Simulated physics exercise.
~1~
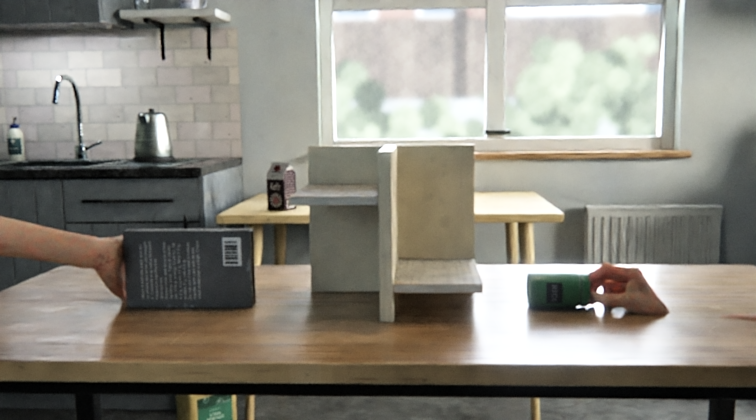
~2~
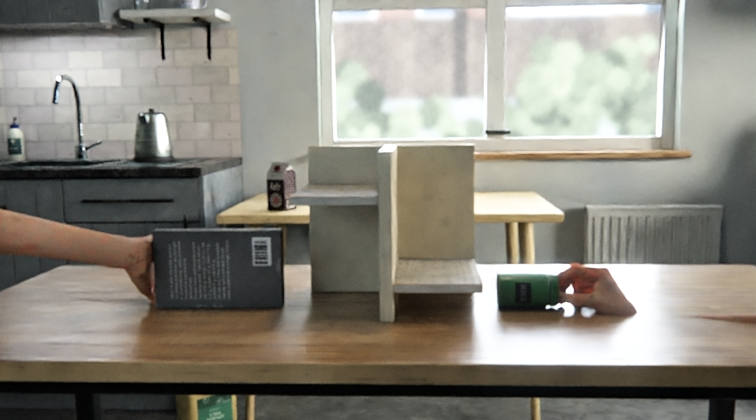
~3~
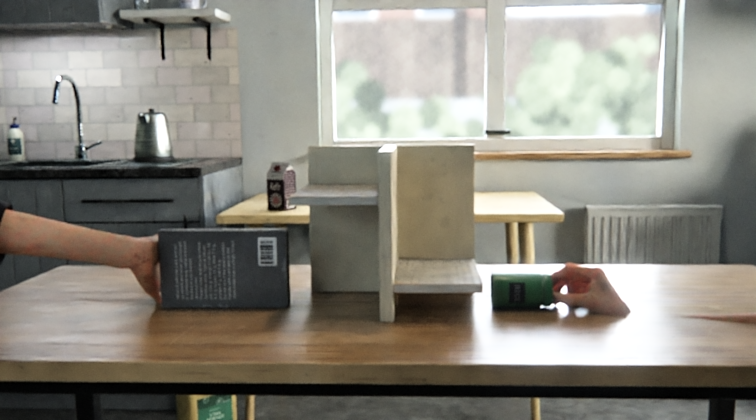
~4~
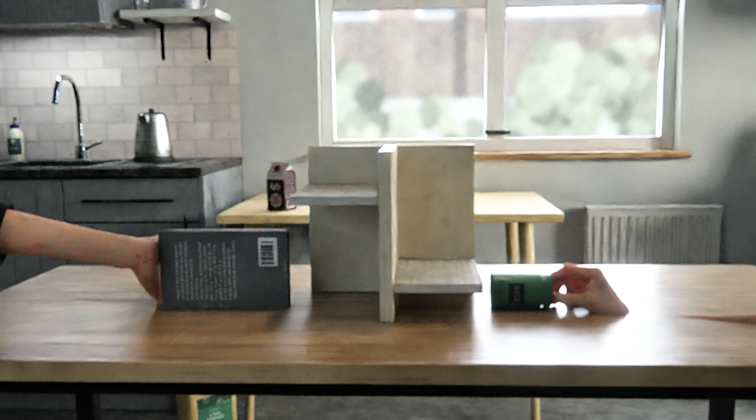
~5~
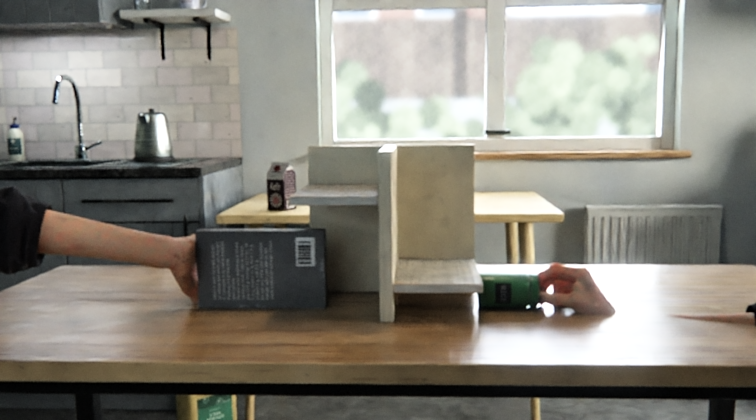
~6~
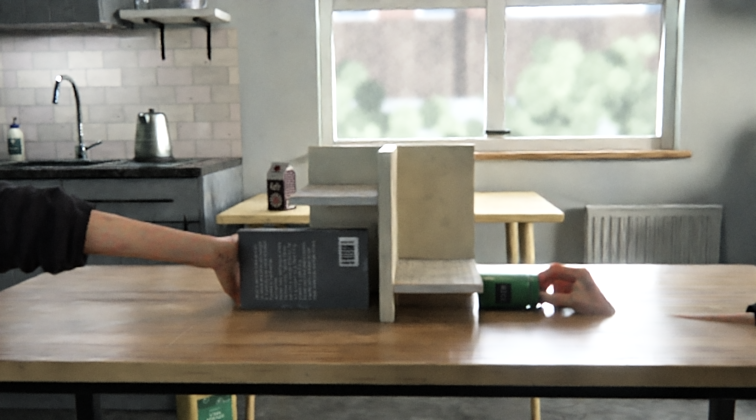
In a kitchen with a sink and a bright window, a pale shelf stand rests on a wooden table with a hand at either side. The left hand pushes a grey book to the right, while the right hand slides a green jar, lying on its side, to the left. Both move toward the stand, then pause briefly short of it. The book moves on to the opening under the higher left shelf, and the jar reaches the edge of the lower right shelf. Finally the book slides underneath, while the jar stays stopped at the shelf.
